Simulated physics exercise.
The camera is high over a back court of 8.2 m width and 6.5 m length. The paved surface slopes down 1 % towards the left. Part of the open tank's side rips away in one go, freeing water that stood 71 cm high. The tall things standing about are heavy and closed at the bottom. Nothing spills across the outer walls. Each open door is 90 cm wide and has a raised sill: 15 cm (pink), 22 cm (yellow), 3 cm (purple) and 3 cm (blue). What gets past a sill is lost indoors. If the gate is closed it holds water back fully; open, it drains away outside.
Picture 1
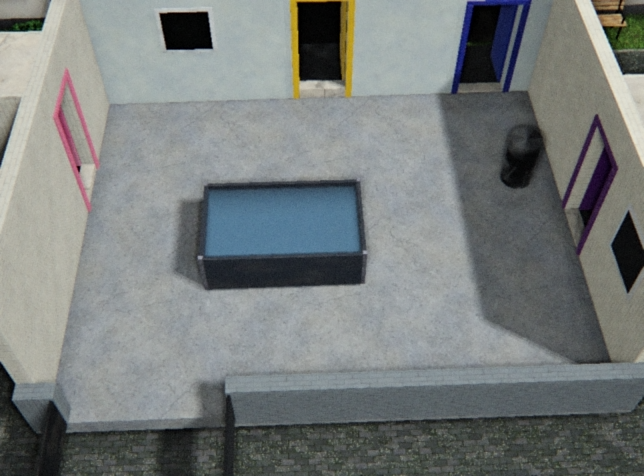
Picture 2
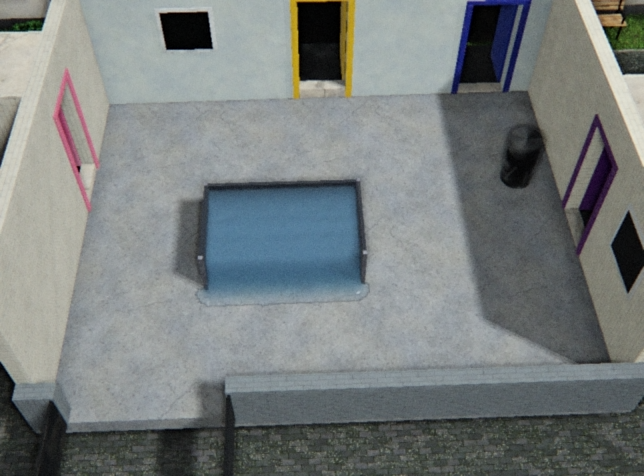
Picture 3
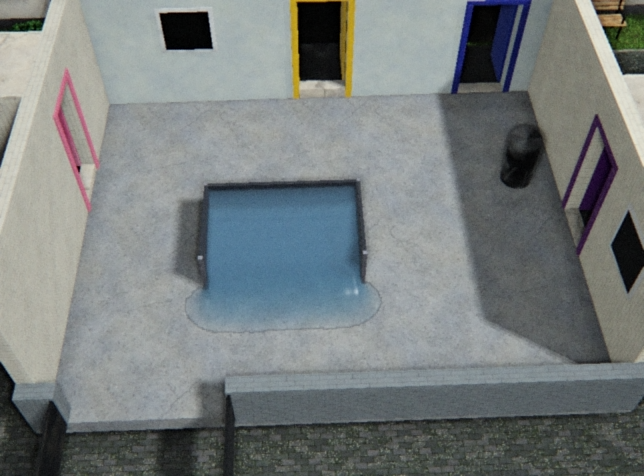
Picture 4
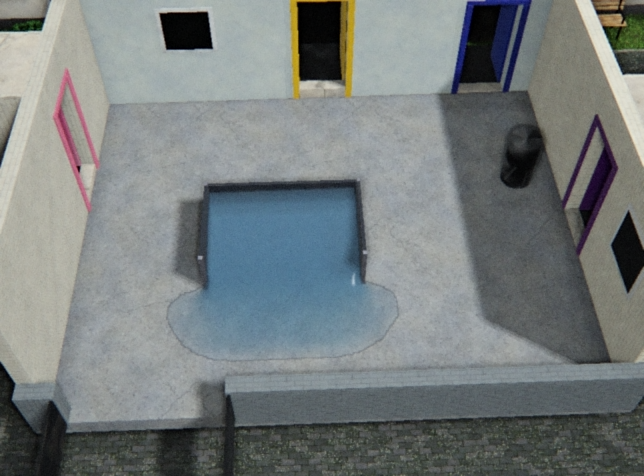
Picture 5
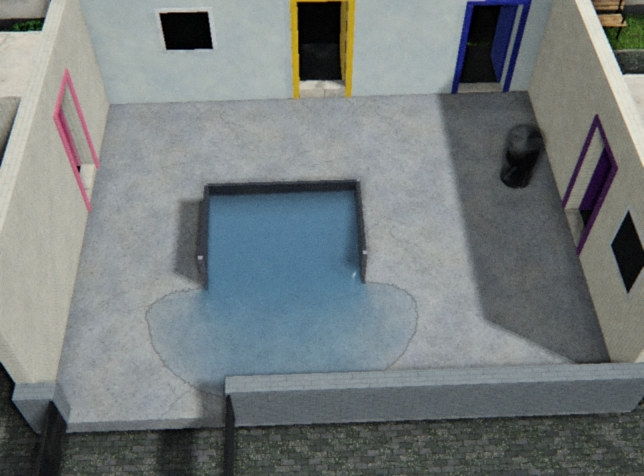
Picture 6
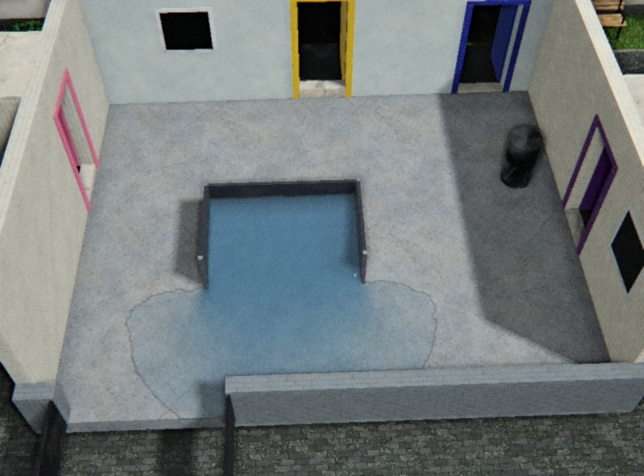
The footage shows a walled court with an open tank of blue water; the tank's front side gives way and water pours out, spreading across the pale paving in a widening, rounded sheet toward the low front wall.
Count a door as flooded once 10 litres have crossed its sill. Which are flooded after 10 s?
The water let in: At the pink door it does not reach the limit; at the yellow door it keeps below the limit; at the purple door it passes the limit; at the blue door it goes over the limit.
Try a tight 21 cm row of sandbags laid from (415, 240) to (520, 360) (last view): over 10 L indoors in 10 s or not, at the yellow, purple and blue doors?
Then: Yellow not over, purple not over, blue not over.
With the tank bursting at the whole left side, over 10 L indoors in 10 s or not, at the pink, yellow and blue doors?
Then: Pink past it, yellow not over, blue not over.
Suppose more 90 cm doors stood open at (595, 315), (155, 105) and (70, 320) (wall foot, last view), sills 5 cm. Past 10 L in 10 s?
In that order: Above, under, over.
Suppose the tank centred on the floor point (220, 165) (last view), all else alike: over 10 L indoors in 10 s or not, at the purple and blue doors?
Against that limit: Purple below, blue not over.
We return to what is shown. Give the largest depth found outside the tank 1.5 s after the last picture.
About 30 cm.
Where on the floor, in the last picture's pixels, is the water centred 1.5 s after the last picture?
At about (306, 327).
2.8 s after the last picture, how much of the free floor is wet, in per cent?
Some 40 per cent of it.
Then, 0.7 s after the last picture water covers 20 % of the floor and is deepest (47 cm) near (276, 387); pink door not reached, yellow door not reached, purple door not reached, blue door not reached.
Then, 1.5 s after the last picture water covers 25 % of the floor and is deepest (30 cm) near (276, 387); pink door not reached, yellow door not reached, purple door not reached, blue door not reached.
Then, 2.8 s after the last picture water covers 40 % of the floor and is deepest (20 cm) near (597, 386); pink door not reached, yellow door not reached, purple door 7 cm at the sill, 0 L in, blue door not reached.
Then, 5.3 s after the last picture water covers 65 % of the floor and is deepest (12 cm) near (551, 191); pink door 3 cm at the sill, 0 L in, yellow door not reached, purple door 5 cm at the sill, 18 L in, blue door 6 cm at the sill, 2 L in.
Then, 9.3 s after the last picture water covers 90 % of the floor and is deepest (8 cm) near (230, 105); pink door 2 cm at the sill, 0 L in, yellow door 4 cm at the sill, 0 L in, purple door 3 cm at the sill, 24 L in, blue door 4 cm at the sill, 19 L in.
